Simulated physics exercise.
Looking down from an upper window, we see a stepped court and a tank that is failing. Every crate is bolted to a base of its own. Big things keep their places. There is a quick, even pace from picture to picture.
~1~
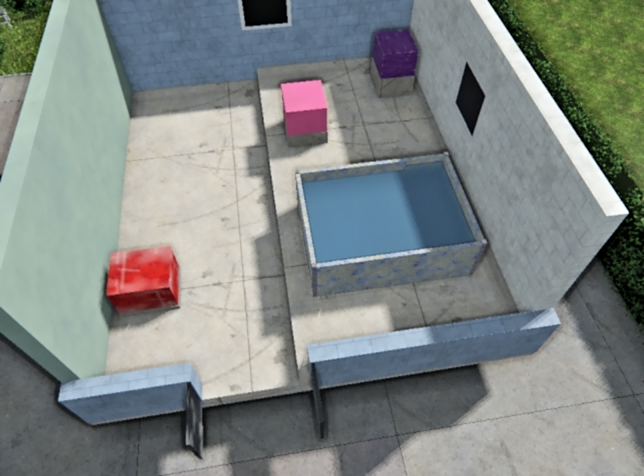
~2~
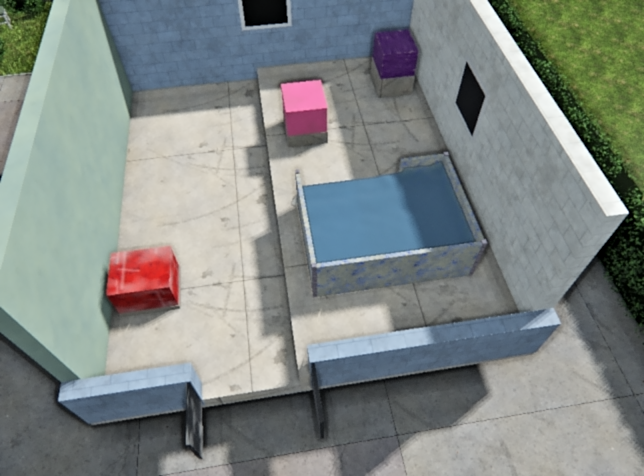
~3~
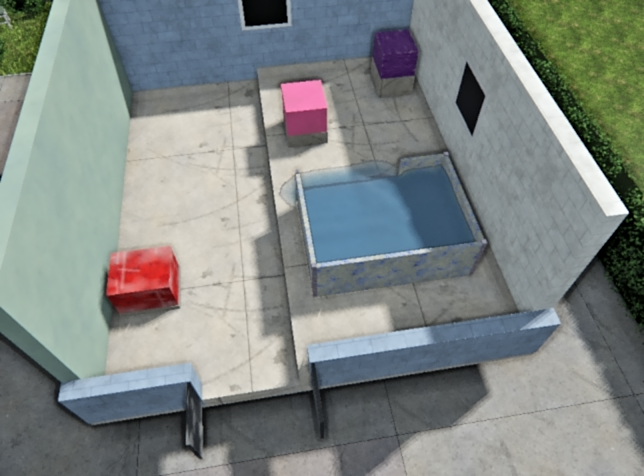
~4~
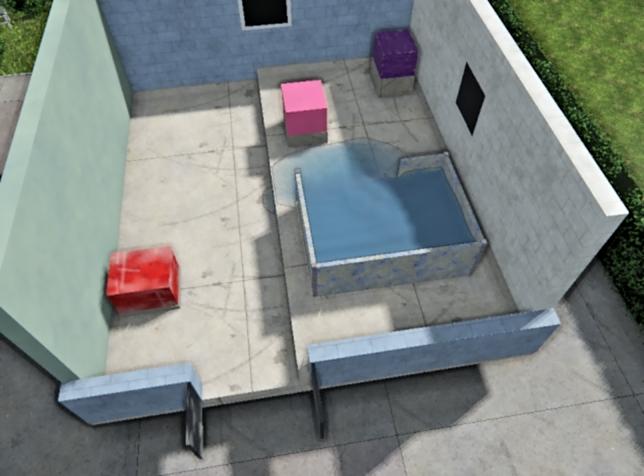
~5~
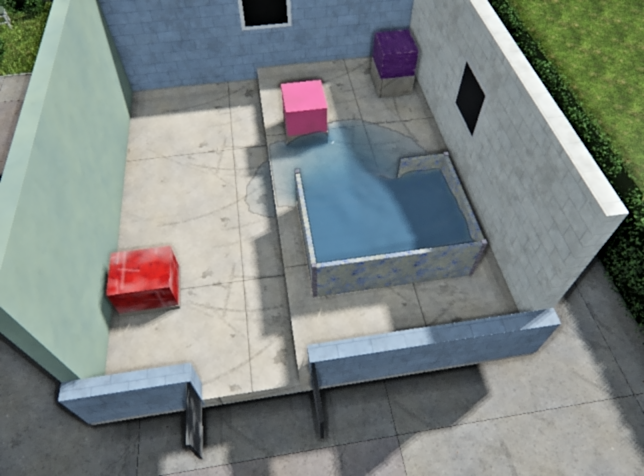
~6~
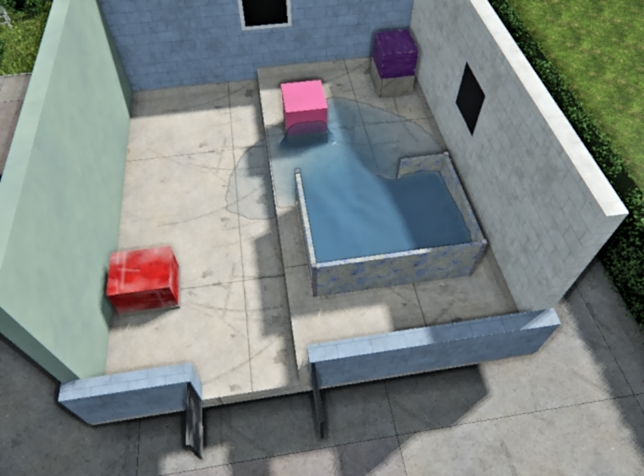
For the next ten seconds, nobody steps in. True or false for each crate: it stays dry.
Purple crate: True, it stays dry; red crate: False, it gets wet; pink crate: False, it gets wet.
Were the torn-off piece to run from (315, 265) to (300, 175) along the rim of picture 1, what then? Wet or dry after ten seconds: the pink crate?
As far as I can tell, the pink one stays clear.
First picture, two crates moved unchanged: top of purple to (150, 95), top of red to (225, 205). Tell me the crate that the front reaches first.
Answer: The one in pink.
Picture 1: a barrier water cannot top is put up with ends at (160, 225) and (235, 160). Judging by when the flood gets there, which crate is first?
Looks like the one in pink.
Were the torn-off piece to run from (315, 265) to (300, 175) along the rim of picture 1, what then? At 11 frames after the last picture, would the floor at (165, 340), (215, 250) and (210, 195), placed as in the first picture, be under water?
Read off point by point, the answer is soaking, soaking, soaking.
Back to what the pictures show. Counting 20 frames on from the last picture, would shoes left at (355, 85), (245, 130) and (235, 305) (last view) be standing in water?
Going through them in order, I'd say drenched, drenched and clear.
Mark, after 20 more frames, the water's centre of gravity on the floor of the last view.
The water's middle lies around (304, 142).
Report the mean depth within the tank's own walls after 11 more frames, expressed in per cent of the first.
Somewhere around 38 %, give or take.
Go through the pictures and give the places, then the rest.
In the first picture, still water in the tank at (385, 209).
In the second picture, the front is at (294, 204), out from the gap on the tank's far side.
In the third picture, water pours out on the tank's far side and has run to (285, 192).
In the fourth picture, the front is at (385, 146), out from the gap on the tank's far side.
In the fifth picture, the front is at (359, 122), out from the gap on the tank's far side.
In the sixth picture, the front is at (337, 100), out from the gap on the tank's far side.
A moment on, water covers 35 % of the floor; the purple crate water round its plinth, the red crate not reached, the pink crate water round its plinth.
Next, water covers 55 % of the floor; the purple crate water round its plinth, the red crate not reached, the pink crate water round its plinth.
Then, water covers 65 % of the floor; the purple crate water round its plinth, the red crate water round its plinth, the pink crate water round its plinth.
Later, water covers 80 % of the floor; the purple crate water round its plinth, the red crate water round its plinth, the pink crate water round its plinth.
In the end, water covers 95 % of the floor; the purple crate stayed above the water, the red crate was topped, the pink crate was topped.
